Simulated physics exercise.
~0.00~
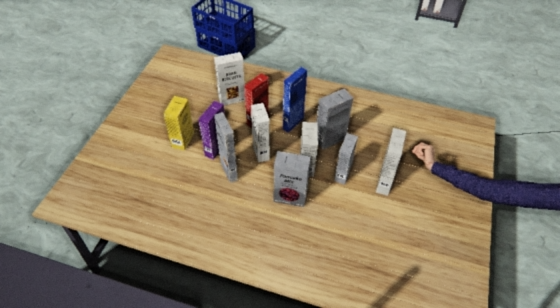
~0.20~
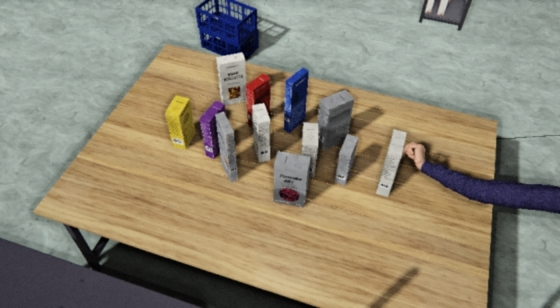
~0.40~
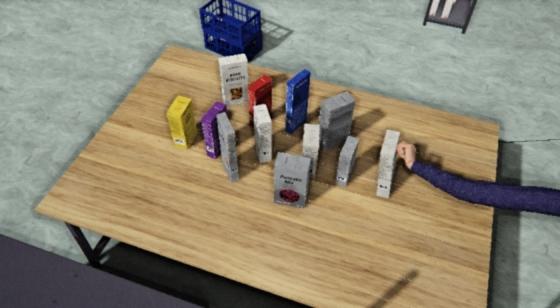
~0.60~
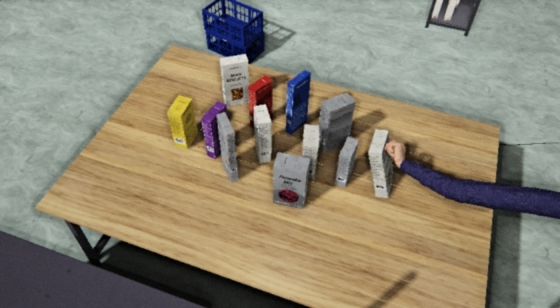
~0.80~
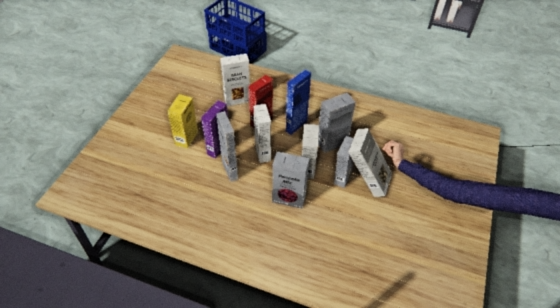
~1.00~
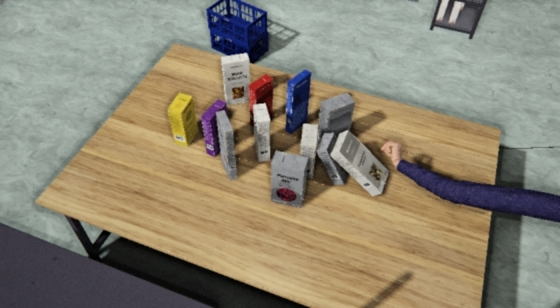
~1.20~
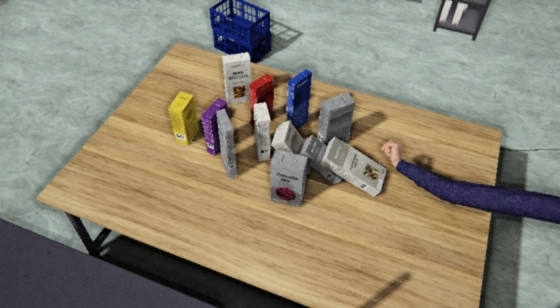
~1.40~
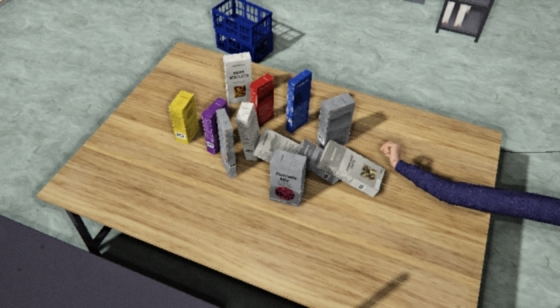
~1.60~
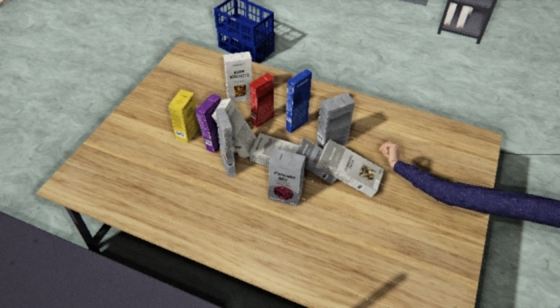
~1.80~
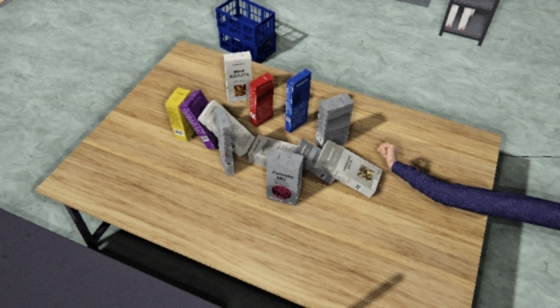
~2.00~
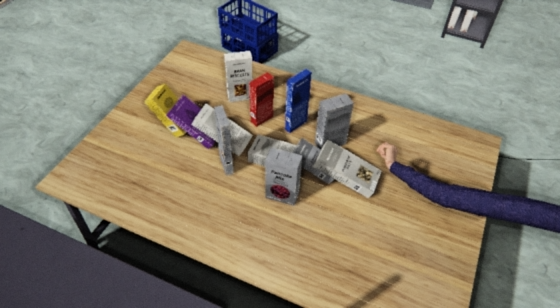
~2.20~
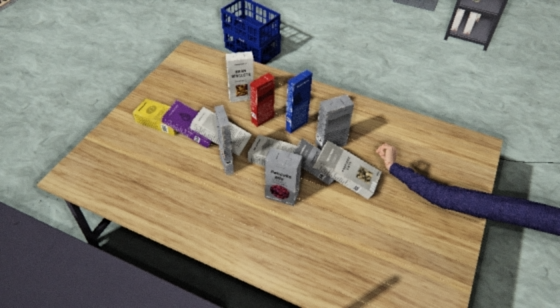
A purple-sleeved arm pushed a pale box on a wooden table, and it toppled left, setting off a chain of falling boxes that finally knocked over the purple and yellow ones, while the red and blue boxes stayed standing.
